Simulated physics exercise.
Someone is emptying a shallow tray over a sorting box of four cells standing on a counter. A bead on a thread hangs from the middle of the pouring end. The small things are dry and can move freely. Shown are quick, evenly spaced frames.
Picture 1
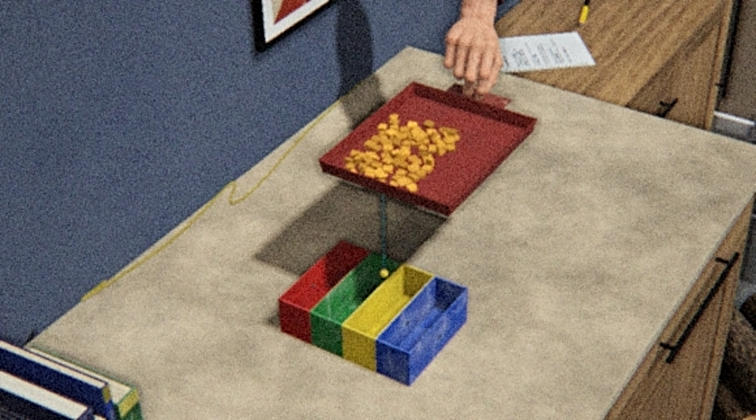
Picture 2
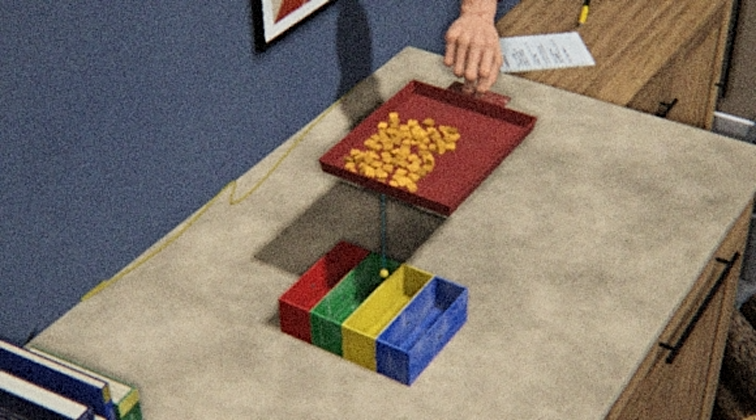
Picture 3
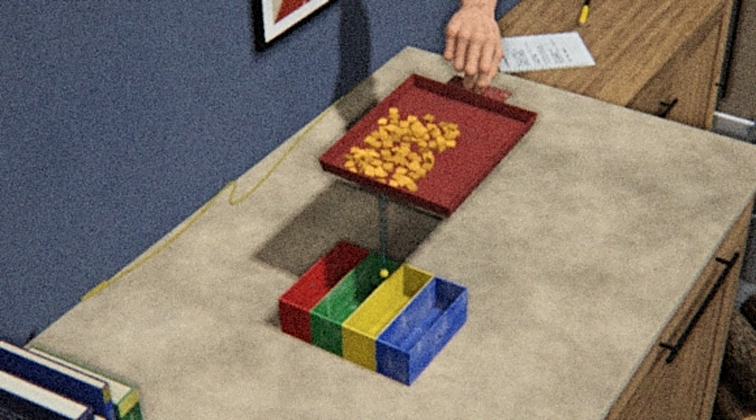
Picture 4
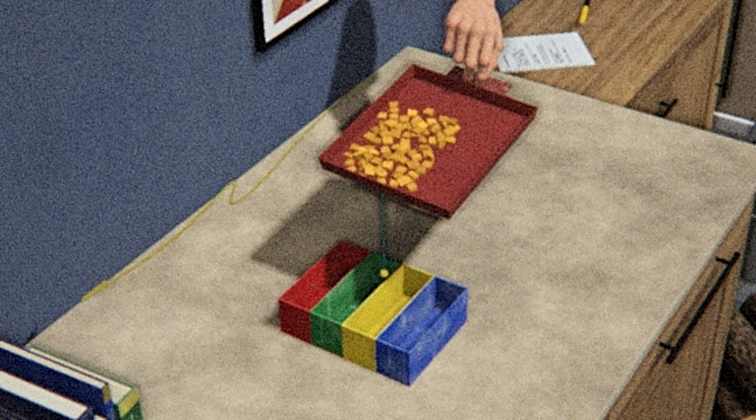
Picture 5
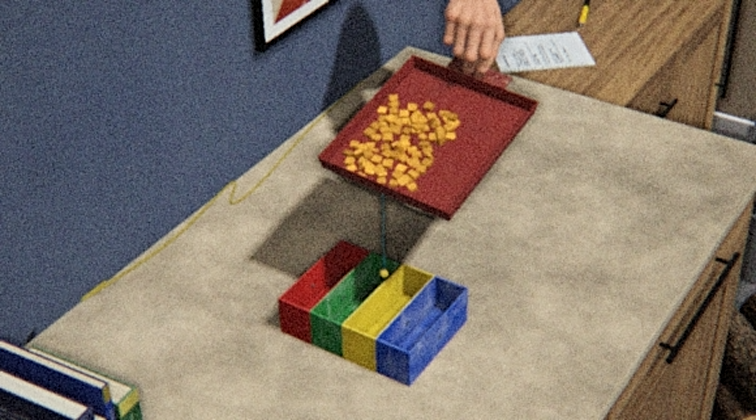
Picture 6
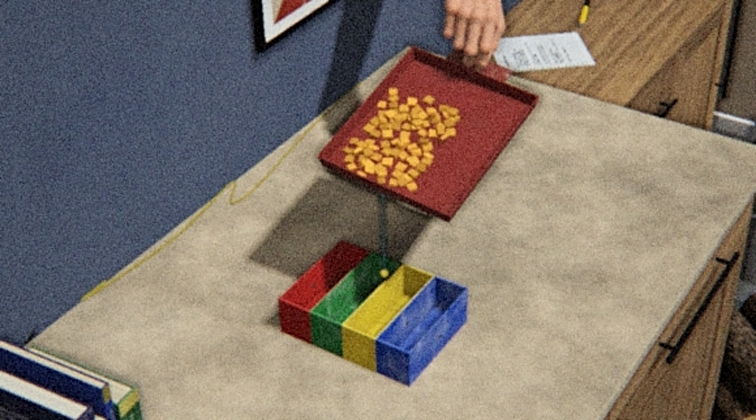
A hand gradually tilting a red tray of small orange crackers, its right front corner lowest, above a four-coloured sorting box.
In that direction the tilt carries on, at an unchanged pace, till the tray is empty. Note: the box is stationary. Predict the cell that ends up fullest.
I would say the blue cell.
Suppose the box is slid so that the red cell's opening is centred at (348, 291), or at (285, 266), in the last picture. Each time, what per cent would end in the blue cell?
The first try yields 30% and the second yields 20%.
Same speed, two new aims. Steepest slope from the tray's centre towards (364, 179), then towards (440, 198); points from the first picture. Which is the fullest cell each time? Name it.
Case 1 goes to the red one, case 2 to the cell in blue.
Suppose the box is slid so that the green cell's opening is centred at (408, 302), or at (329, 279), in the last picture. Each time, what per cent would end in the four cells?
Estimates in order: 100 percent, 40 percent.
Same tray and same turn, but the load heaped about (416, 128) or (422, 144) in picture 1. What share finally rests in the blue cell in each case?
Roughly 70 and 60 percent, in that order.
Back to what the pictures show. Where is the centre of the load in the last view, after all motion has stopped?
Around (416, 343).
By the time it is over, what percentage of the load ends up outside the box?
10 per cent.
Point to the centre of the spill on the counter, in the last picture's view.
Near (466, 366).
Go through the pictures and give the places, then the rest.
Corners of the pouring end near (323, 159) and (449, 203), level; middle of the load near (402, 156), small crackers; bead on its thread near (384, 274); red cell near (295, 318); green cell near (327, 331); yellow cell near (359, 345); blue cell near (393, 359), in the first picture.
Corners of the pouring end near (322, 159) and (449, 204), level; middle of the load near (402, 155), in the second picture.
Corners of the pouring end near (322, 158) and (449, 205), tipped barely, lowest at the right corner; middle of the load near (402, 153), in the third picture.
Corners of the pouring end near (322, 157) and (449, 208), tipped a little, lowest at the right corner; middle of the load near (402, 150), in the fourth picture.
Corners of the pouring end near (322, 156) and (449, 210), tipped a little, lowest at the right corner; middle of the load near (402, 147), in the fifth picture.
Corners of the pouring end near (322, 155) and (449, 212), tipped clearly, lowest at the right corner; middle of the load near (402, 144); red cell near (295, 318); green cell near (327, 331); yellow cell near (359, 345); blue cell near (393, 359), in the sixth picture.
Shortly afterwards, tray tipped steeply; all but a few on the tray; only a few falling or outside the box.
Next, tray tipped past a quarter turn; the bulk on the tray; a little in the yellow cell; a little in the blue cell; a little falling or outside the box.
Some moments later, tray tipped past a quarter turn; near half in the blue cell; near a third in the yellow cell; only a few in the green cell; a little falling or outside the box.
In the end, tray tipped past a quarter turn; near half in the blue cell; near a third in the yellow cell; only a few in the green cell; none at all in the red cell; a little outside the box.
